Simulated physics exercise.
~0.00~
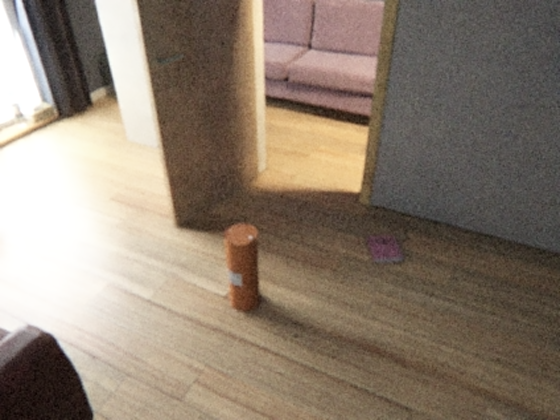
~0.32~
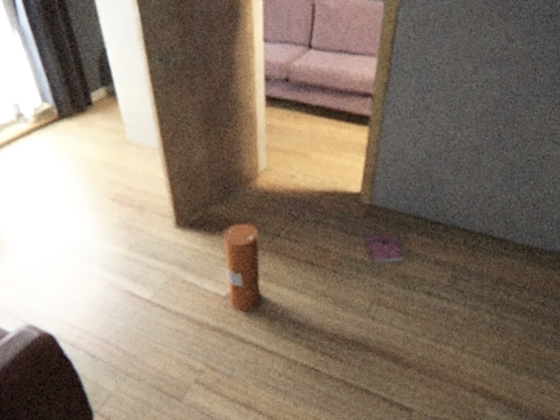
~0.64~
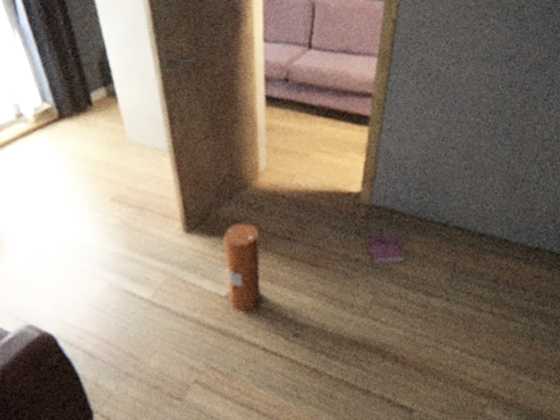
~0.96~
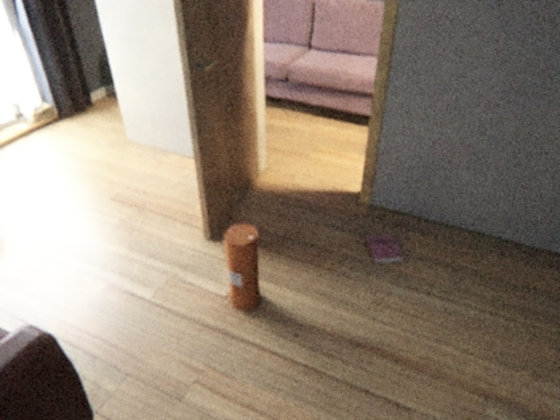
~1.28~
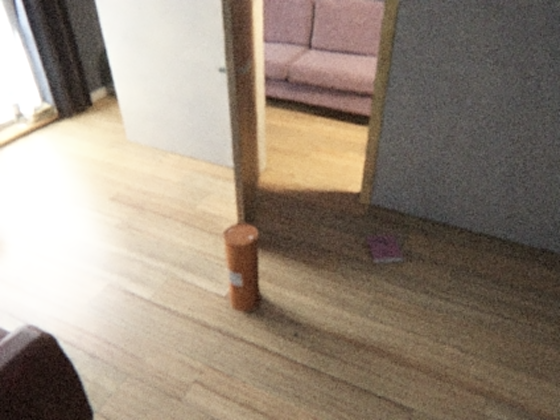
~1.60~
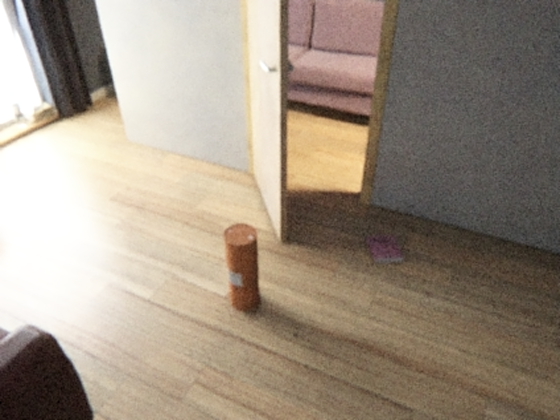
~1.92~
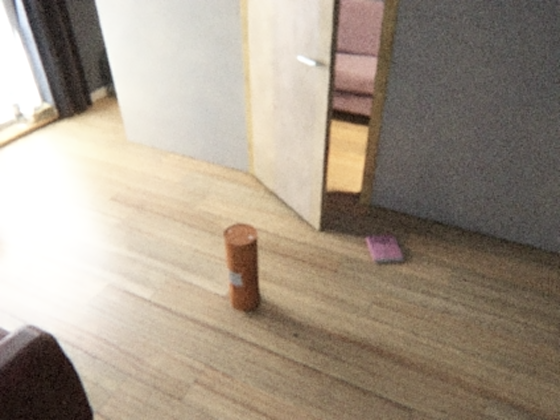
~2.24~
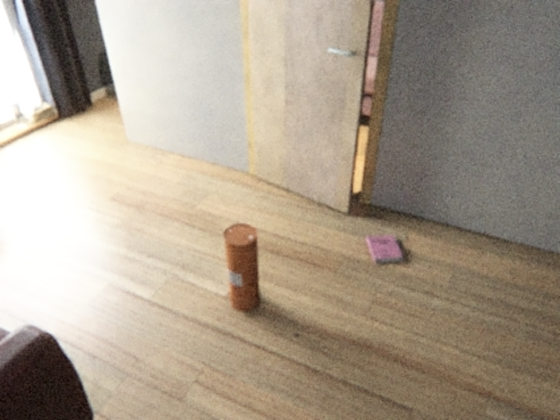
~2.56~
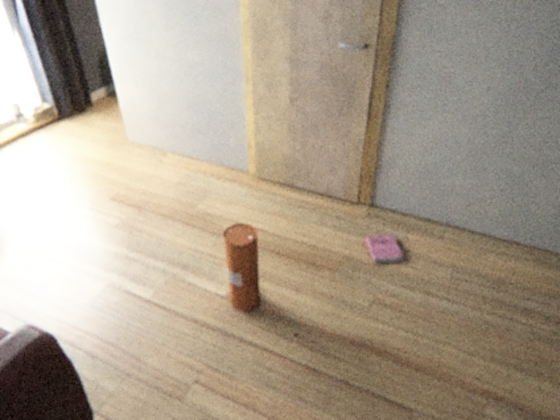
A wide-open door in a grey wall swung steadily toward its frame, gradually hiding the pink sofa in the room beyond, and closed fully without touching the orange canister or the pink book, which both stayed still on the wooden floor.
